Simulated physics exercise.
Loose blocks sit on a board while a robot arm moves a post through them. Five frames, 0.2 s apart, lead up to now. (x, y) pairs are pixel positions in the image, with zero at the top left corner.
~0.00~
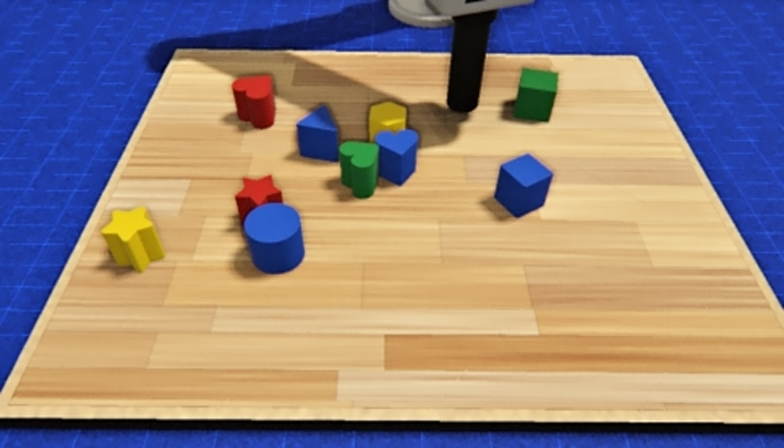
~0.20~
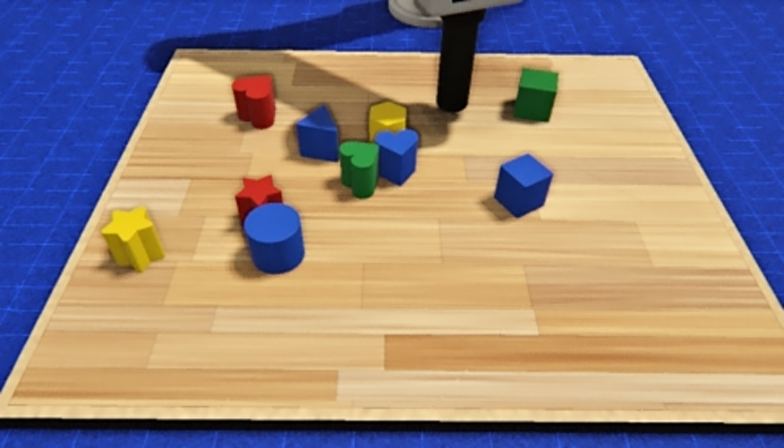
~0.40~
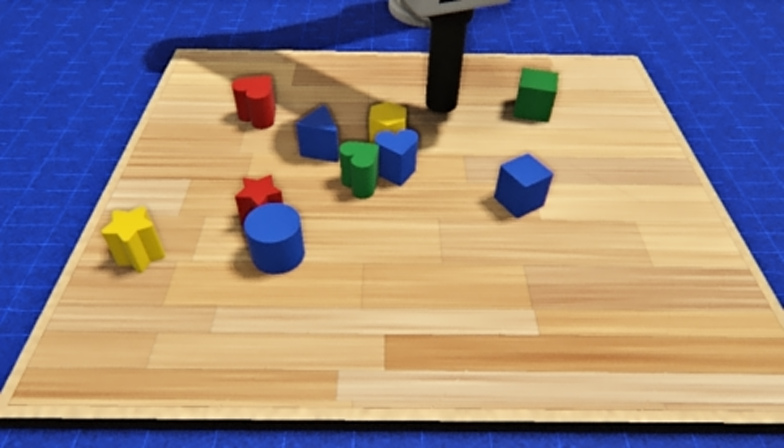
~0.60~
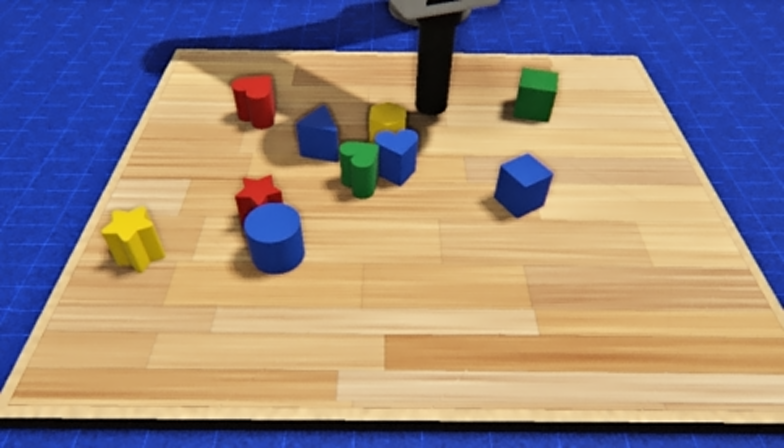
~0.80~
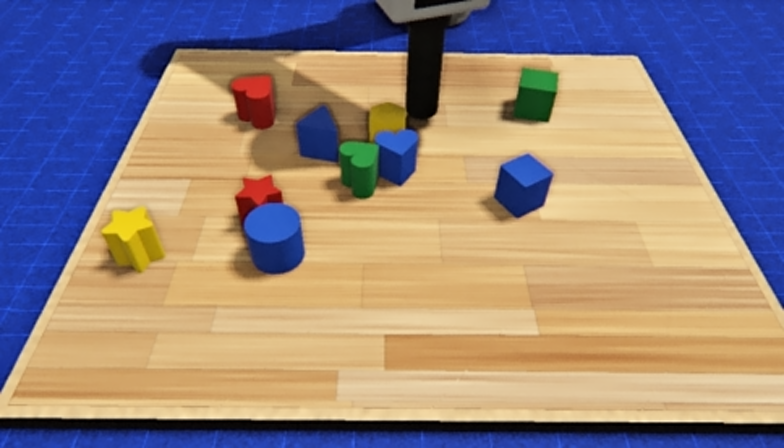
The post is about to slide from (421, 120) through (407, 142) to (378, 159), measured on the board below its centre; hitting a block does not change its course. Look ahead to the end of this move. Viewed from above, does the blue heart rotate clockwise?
Short answer: No.
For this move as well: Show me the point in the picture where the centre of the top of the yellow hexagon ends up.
It will likely be found at (341, 130).
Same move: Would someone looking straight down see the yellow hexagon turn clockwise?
Short answer: Yes.
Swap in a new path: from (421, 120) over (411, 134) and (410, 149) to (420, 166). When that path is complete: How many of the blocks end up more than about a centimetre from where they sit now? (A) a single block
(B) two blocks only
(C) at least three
B: Two blocks only.
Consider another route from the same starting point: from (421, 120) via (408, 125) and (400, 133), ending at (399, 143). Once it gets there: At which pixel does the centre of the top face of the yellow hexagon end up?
Expect it around (376, 127).
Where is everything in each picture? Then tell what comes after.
Post's lower end (462, 105); blue triangle (319, 119); green heart (360, 152); yellow hexagon (388, 113); blue heart (397, 140), in the first frame.
Post (452, 104); blocks still, in the second frame.
Post (441, 105); blocks still, in the third frame.
Post (431, 107); blocks still, in the fourth frame.
Post (421, 111); blue triangle (319, 119); green heart (360, 152); yellow hexagon (388, 113); blue heart (397, 140), in the fifth frame.
On the path given first. Halfway along, post (407, 132); yellow hexagon (375, 118), turned 25° clockwise.
At the end, post (378, 150); blue triangle (311, 120), turned 25° clockwise; green heart (357, 156), turned 20° clockwise; yellow hexagon (341, 130), turned 55° clockwise; blue heart (396, 145), turned 20° anticlockwise.
